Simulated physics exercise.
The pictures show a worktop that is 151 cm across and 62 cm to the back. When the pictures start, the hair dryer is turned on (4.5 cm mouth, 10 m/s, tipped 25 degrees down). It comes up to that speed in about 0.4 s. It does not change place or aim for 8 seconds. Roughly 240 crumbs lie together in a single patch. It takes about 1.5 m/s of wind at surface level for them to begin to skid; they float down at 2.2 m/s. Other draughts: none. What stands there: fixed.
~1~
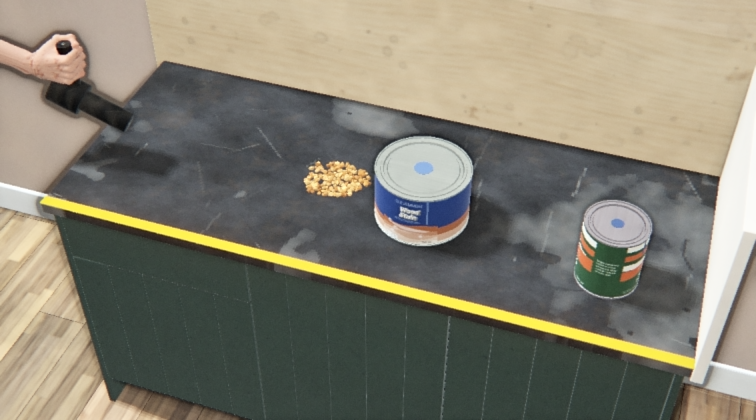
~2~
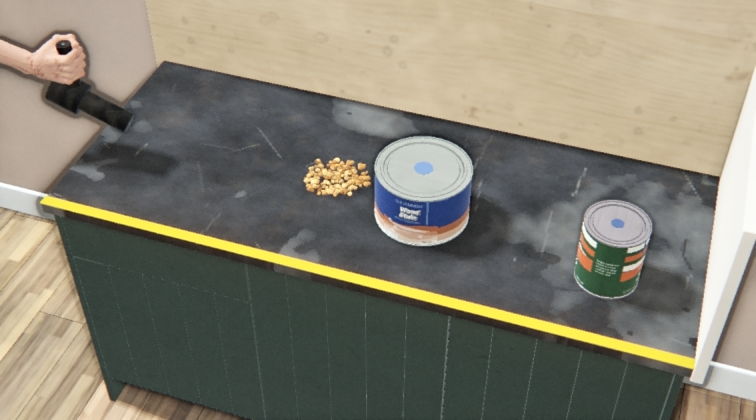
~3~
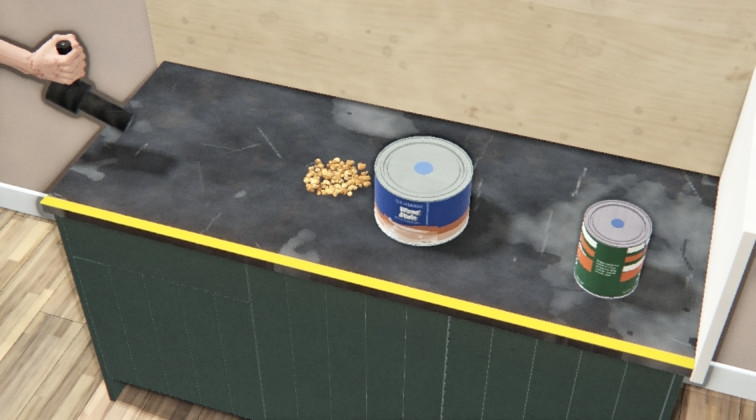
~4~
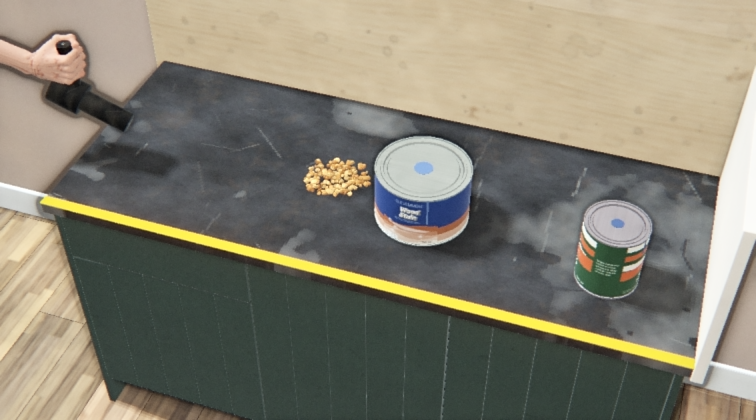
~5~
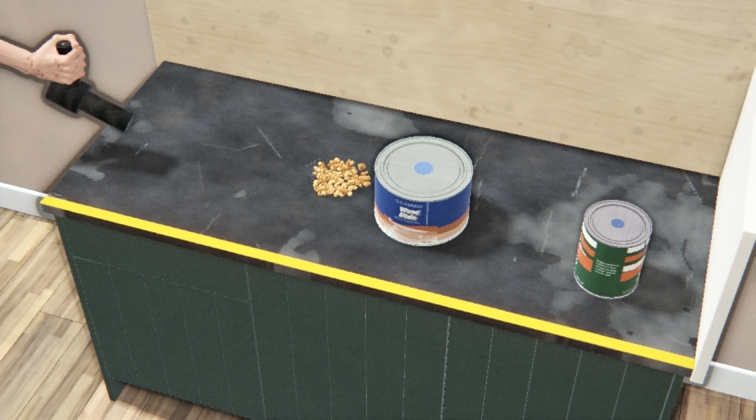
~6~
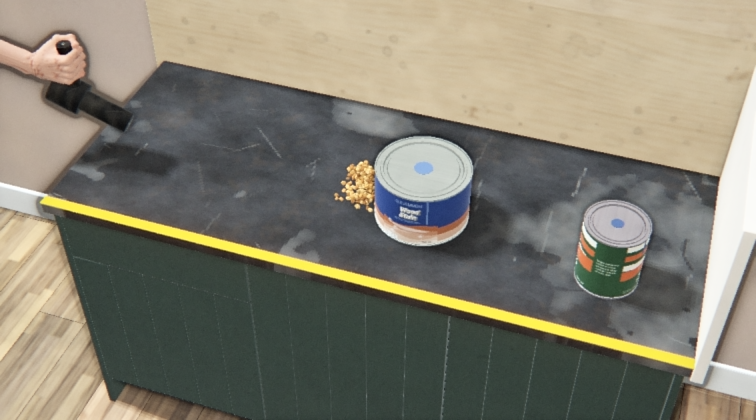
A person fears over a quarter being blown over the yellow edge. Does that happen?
Over a quarter never escapes that way.
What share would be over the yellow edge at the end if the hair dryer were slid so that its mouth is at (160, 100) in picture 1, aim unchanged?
That gives roughly 40 % in the end.
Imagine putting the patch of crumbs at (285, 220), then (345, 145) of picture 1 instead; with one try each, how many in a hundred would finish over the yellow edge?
Taking the two spots in order, I'd say around 80 percent and then 0 percent.
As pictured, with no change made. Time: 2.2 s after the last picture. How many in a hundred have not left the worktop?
That comes to roughly 100 % remaining.
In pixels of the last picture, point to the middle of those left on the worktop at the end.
Roughly at (687, 184).
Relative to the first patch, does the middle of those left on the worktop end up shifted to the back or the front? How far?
Toward the rear, roughly 25 cm.
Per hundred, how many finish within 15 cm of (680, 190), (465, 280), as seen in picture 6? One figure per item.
I would say around 70 % and 2 % respectively.
Then, 1.2 s after the last picture, 3 % are over the yellow edge; the middle of those still in play is near (666, 179); 23 % have settled or left.
Then, 2.2 s after the last picture, 5 % are over the yellow edge; the middle of those still in play is near (681, 182); 32 % have settled or left.
Then, 4.0 s after the last picture, 7 % are over the yellow edge; the middle of those still in play is near (686, 184); 44 % have settled or left.
Then, 7.6 s after the last picture, at the end, 8 % are over the yellow edge; the middle of those still in play is near (687, 184).
